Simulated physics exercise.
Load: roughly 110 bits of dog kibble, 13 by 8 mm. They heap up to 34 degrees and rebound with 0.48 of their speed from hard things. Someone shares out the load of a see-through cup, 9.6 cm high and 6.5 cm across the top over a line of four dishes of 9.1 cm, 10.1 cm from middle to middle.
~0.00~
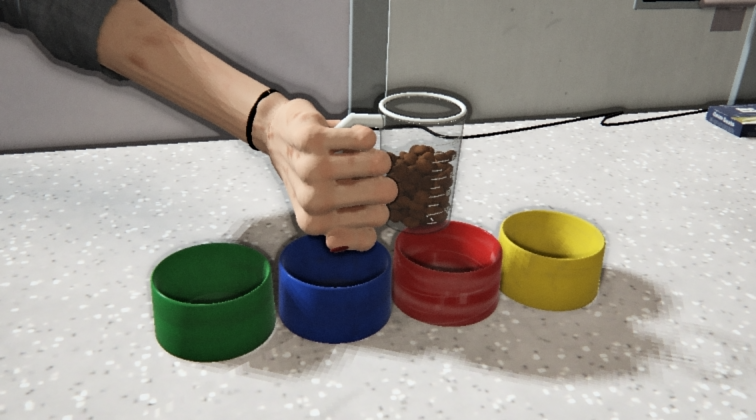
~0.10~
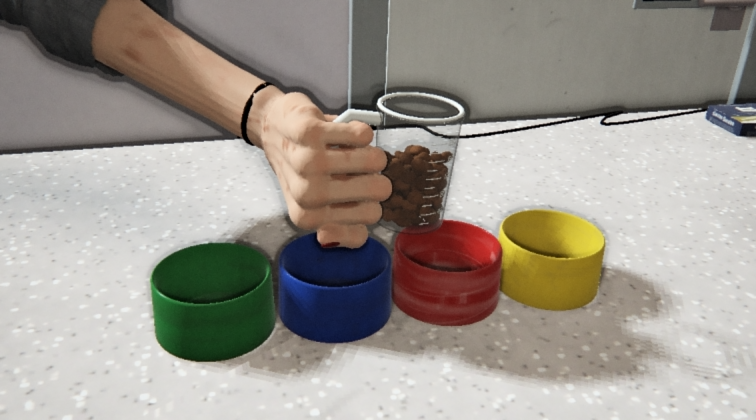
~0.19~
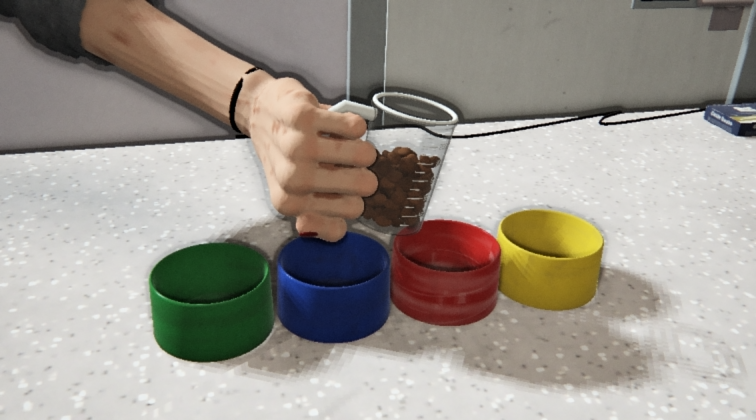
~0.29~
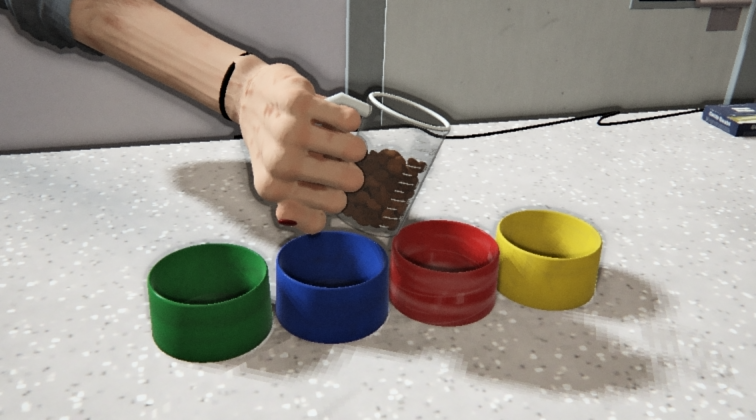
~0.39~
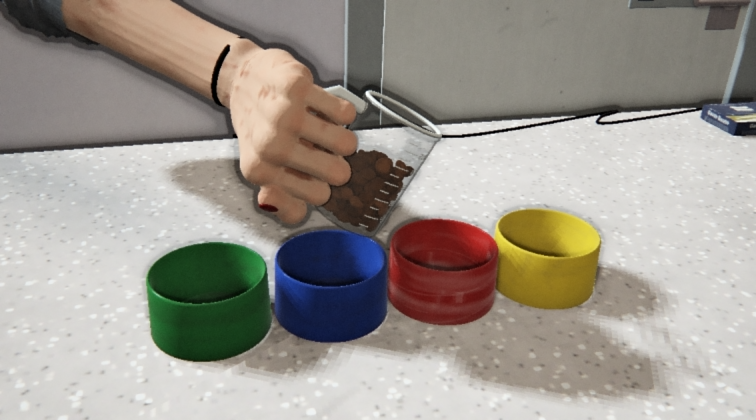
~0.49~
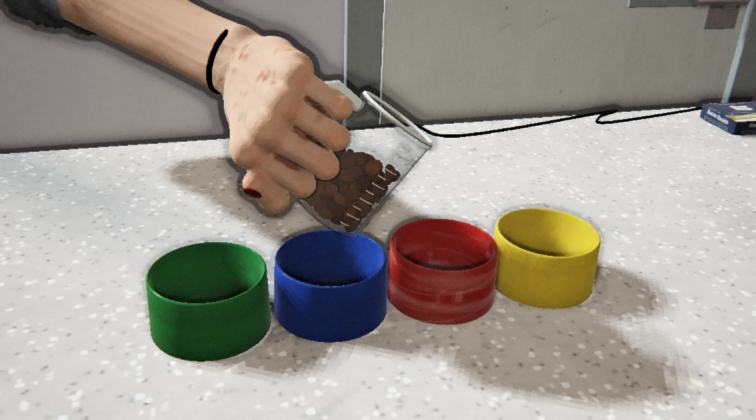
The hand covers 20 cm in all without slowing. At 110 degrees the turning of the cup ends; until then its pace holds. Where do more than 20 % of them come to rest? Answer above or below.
Red dish: Below; blue dish: Above; green dish: Above; yellow dish: Below; on the counter: Below.
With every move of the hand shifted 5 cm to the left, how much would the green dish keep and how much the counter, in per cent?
In that case green 90, counter 0.
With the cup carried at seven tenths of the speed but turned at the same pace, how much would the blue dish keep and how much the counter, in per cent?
Then: Blue 70, counter 0.
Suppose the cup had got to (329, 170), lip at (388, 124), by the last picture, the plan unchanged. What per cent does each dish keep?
Red 0, blue 0, green 90, yellow 0.
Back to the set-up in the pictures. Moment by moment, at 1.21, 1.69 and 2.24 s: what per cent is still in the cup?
In turn: 100, 65, 30.
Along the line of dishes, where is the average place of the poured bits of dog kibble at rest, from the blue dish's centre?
About 5 cm to its left.
After 1.21 s, tilt 99 degrees; cup holds 100 %.
After 1.69 s, tilt 110 degrees; cup holds 65 %, blue 30 %.
After 2.24 s, tilt 110 degrees; cup holds 30 %, blue 30 %, green 30 %.
By 3.6 s all is still; red 0 %, blue 30 %, green 40 %, yellow 0 %, counter 10 %, cup 20 %.
